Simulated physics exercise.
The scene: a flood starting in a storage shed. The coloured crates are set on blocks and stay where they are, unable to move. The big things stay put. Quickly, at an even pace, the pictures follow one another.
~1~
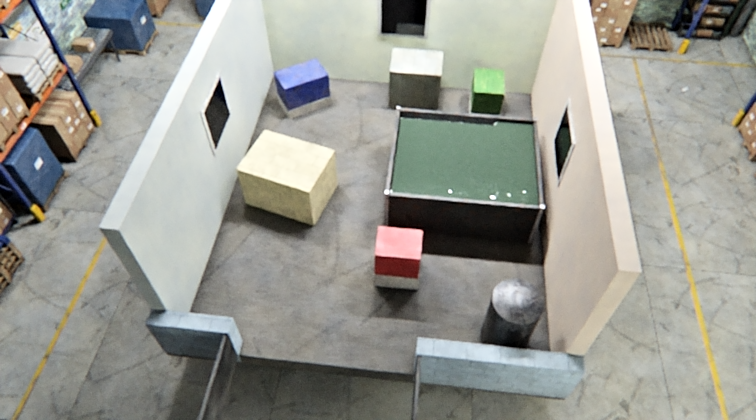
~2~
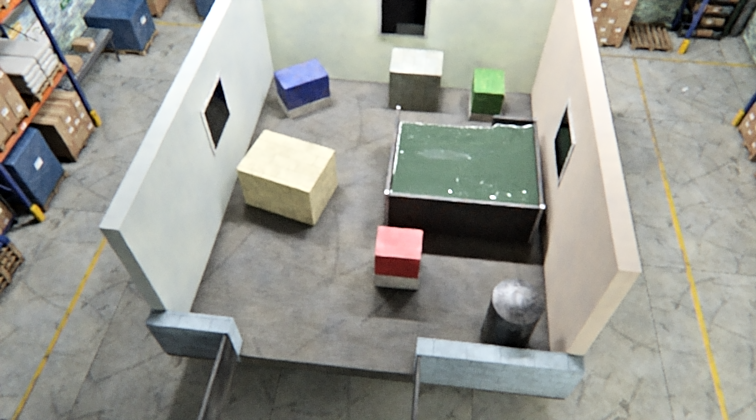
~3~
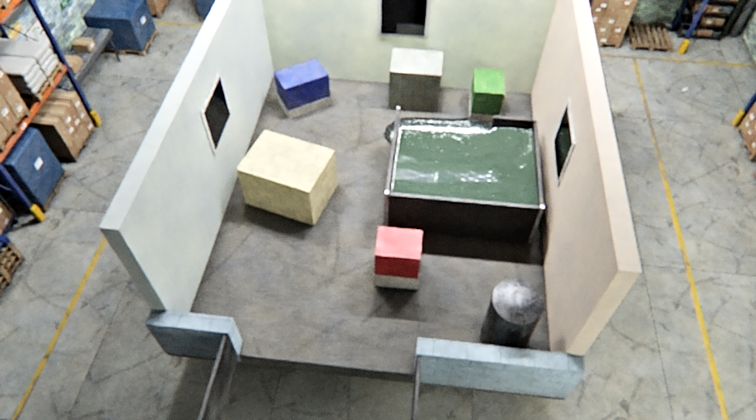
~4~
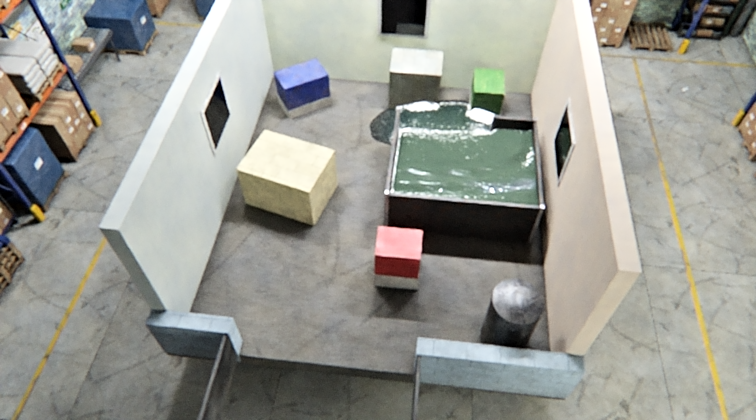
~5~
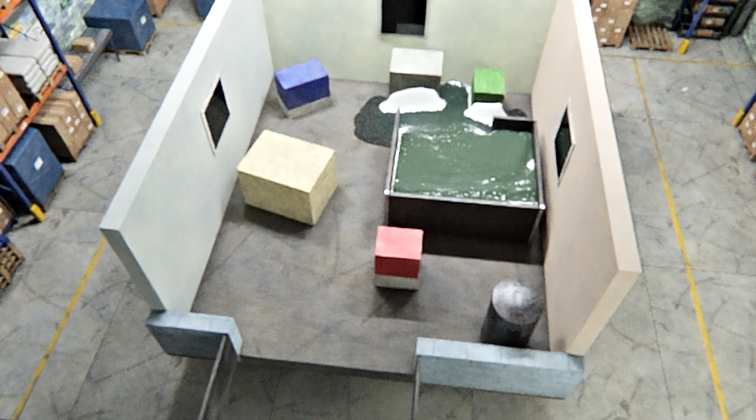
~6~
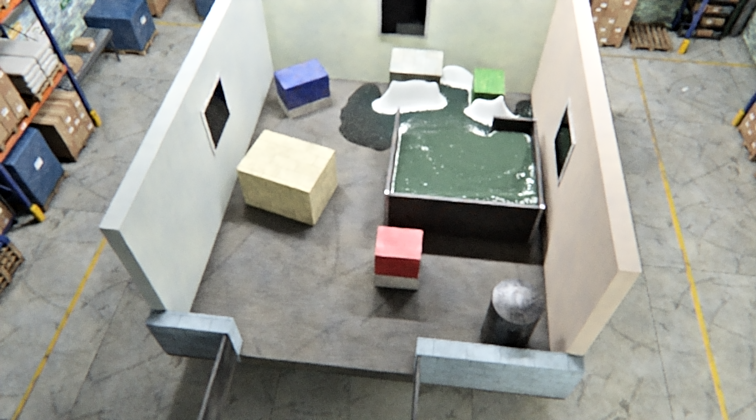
At first, an open tank of dark green water sits still among colored blocks inside a walled shed. Then water pours out through a gap on the tank's far side, spreading over the floor behind it, and foamy white water surges around the grey and green blocks while a dark patch widens leftward.
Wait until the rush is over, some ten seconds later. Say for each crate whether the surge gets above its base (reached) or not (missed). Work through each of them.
Blue crate: Reached; red crate: Missed; green crate: Reached.
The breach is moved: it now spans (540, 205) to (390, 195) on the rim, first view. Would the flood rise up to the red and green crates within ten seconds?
Note - red goes wet, green remains untouched.
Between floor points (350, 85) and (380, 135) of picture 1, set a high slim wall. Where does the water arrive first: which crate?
The green-painted one.
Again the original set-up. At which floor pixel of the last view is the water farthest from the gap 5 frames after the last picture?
Farthest reach: (282, 76).
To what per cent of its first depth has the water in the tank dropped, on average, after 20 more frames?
It comes to some 32 percent.
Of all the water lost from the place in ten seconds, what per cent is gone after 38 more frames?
It works out at roughly 30 per cent.
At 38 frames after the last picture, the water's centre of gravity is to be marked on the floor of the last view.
Somewhere around (389, 164) in the last view.
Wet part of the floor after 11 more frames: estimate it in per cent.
Roughly 40 per cent.
A moment on, water covers 25 % of the floor; the blue crate water round its plinth, the red crate not reached, the green crate water round its plinth.
Next, water covers 40 % of the floor; the blue crate water round its plinth, the red crate not reached, the green crate water round its plinth.
Then, water covers 60 % of the floor; the blue crate water round its plinth, the red crate not reached, the green crate water round its plinth.
Later, water covers 90 % of the floor; the blue crate water round its plinth, the red crate water round its plinth, the green crate water round its plinth.
In the end, water covers 100 % of the floor; the blue crate was topped, the red crate stayed above the water, the green crate was topped.
